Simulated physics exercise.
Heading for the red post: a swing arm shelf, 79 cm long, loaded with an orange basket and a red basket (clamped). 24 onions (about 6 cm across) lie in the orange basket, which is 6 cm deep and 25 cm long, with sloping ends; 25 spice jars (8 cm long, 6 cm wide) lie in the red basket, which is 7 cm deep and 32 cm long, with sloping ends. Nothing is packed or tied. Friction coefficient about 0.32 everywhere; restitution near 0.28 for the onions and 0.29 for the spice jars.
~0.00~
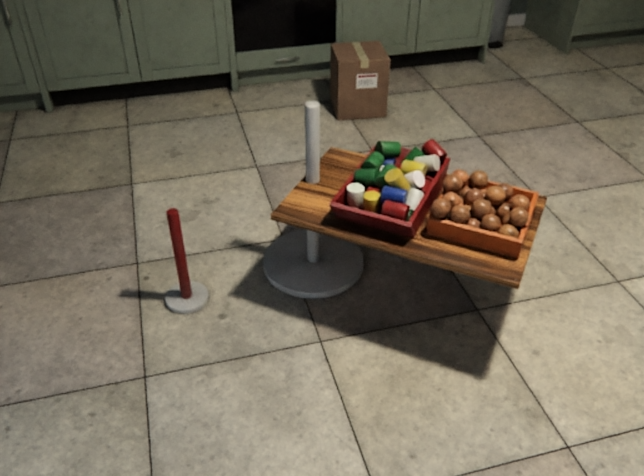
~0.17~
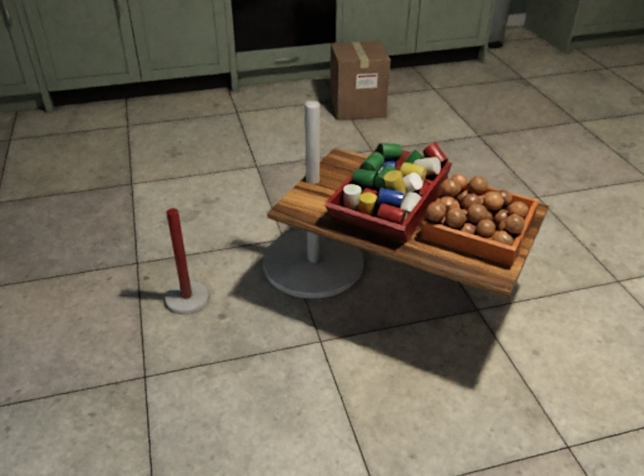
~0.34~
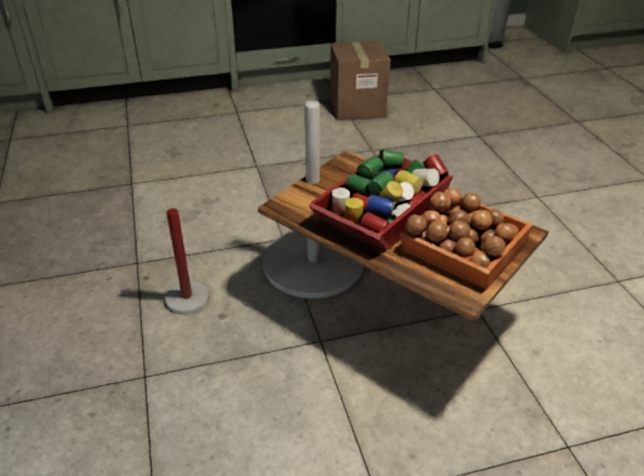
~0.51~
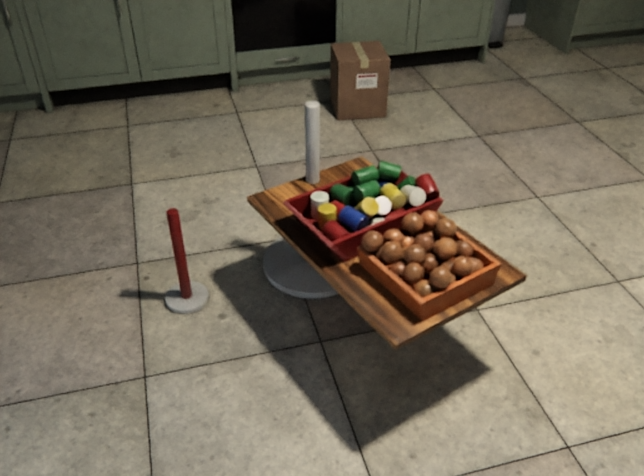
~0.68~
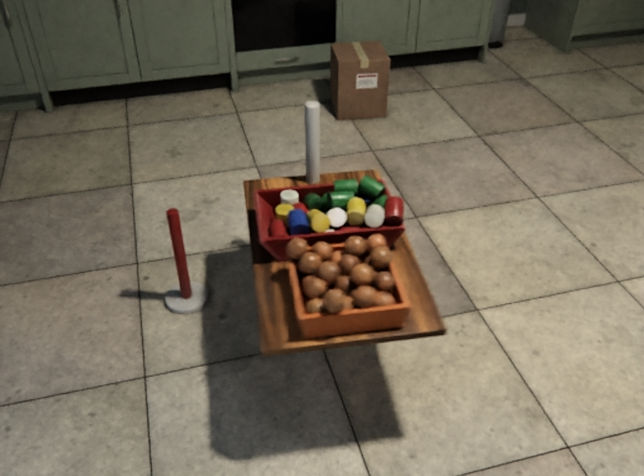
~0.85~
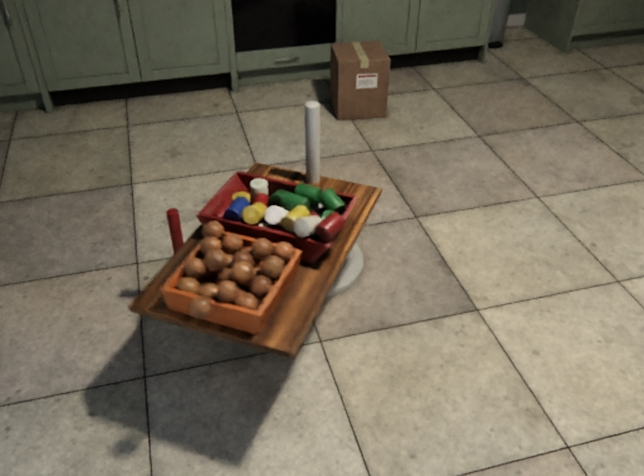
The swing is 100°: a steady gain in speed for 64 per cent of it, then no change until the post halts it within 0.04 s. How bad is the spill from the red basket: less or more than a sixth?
Out of the red basket go under a sixth of the spice jars.
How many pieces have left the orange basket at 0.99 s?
About: Orange basket 2.
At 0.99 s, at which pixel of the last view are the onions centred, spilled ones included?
Near (181, 253).
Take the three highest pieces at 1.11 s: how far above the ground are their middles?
About 54 cm.
After 0.91 s, it reaches the stop.
After 0.99 s, orange basket 22 in, 2 out and red basket 25 in, 0 out.
After 1.11 s, orange basket 18 in, 6 out and red basket 24 in, 1 out.
After 1.33 s, orange basket 16 in, 8 out and red basket 24 in, 1 out.
Outcome (at 1.76 s), orange basket 16 in, 8 out and red basket 23 in, 2 out. Asked share, 2 of 25, 8 per cent.
